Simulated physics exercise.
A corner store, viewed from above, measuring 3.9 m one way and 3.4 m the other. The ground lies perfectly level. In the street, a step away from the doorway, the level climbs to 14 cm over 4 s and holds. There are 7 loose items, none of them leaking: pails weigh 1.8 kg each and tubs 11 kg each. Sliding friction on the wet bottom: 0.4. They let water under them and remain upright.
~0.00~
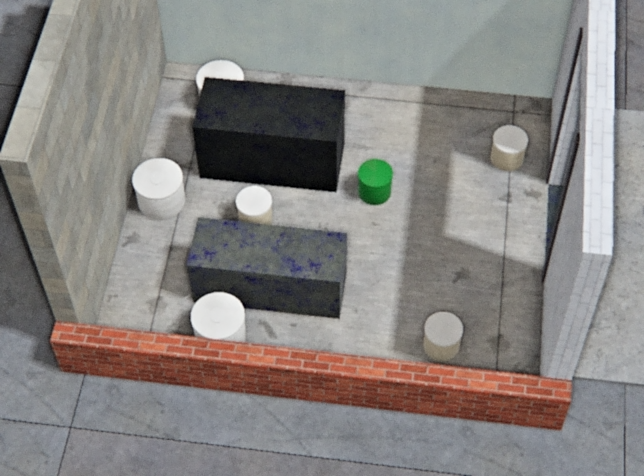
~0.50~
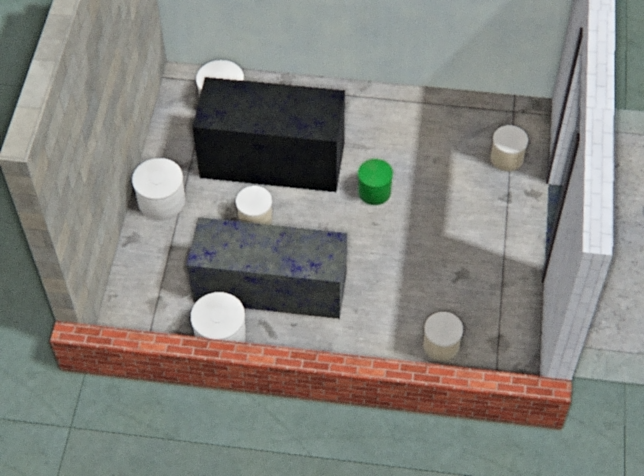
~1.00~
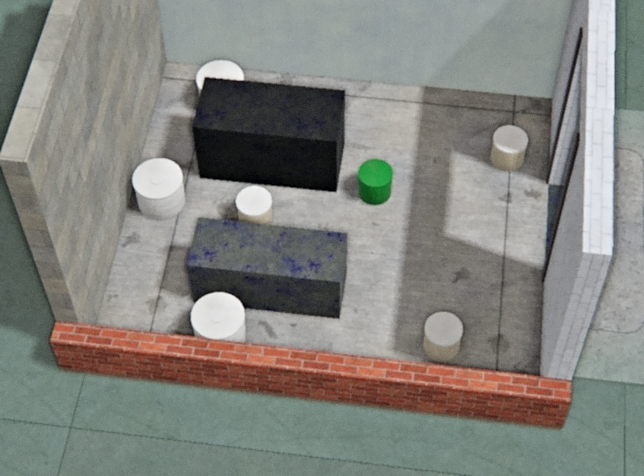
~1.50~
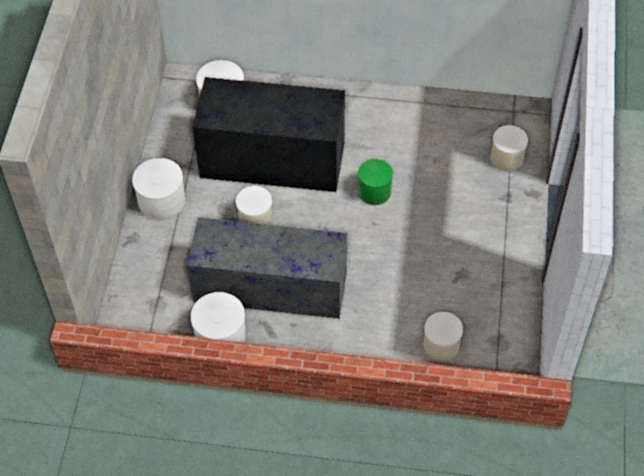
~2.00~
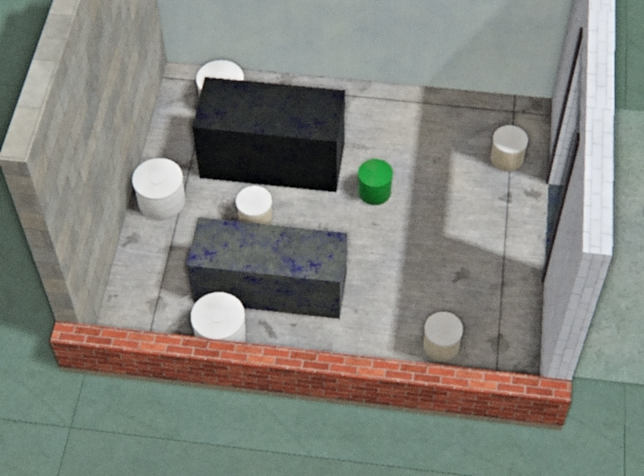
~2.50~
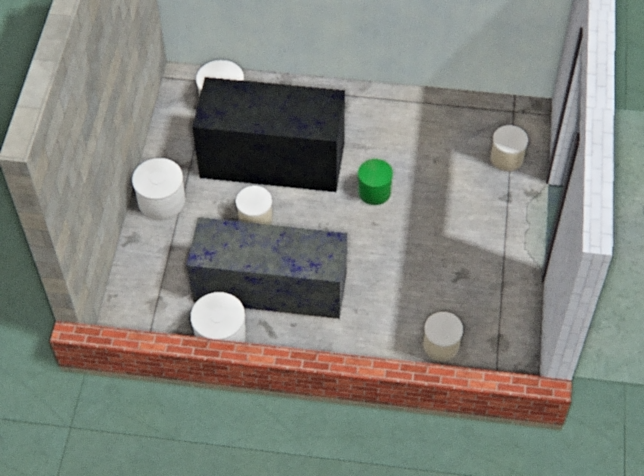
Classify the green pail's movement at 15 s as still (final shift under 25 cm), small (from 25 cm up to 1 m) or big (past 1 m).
Big.
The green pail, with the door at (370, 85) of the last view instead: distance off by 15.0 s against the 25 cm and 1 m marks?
Then the green pail travels far.
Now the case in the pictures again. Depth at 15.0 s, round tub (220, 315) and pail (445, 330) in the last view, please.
Around 8 cm and 4 cm.
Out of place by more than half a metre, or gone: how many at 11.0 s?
Count: 2.
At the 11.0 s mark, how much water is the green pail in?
I'd say around 7 cm.
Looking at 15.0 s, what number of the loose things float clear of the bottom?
Answer: 7.
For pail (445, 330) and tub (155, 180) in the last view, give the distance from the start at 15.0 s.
First 30 cm, then 80 cm.
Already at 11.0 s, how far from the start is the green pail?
About 200 cm by then.
After 3.5 s the green pail is near (376, 173), 0.0 m from its start, aground; 0 afloat.
After 6.8 s the green pail is near (279, 209), 1.0 m from its start, afloat; 2 afloat.
After 11.0 s the green pail is near (178, 308), 2.2 m from its start, afloat; 6 afloat.
After 15.0 s the green pail is near (180, 325), 2.3 m from its start, afloat; 7 afloat.
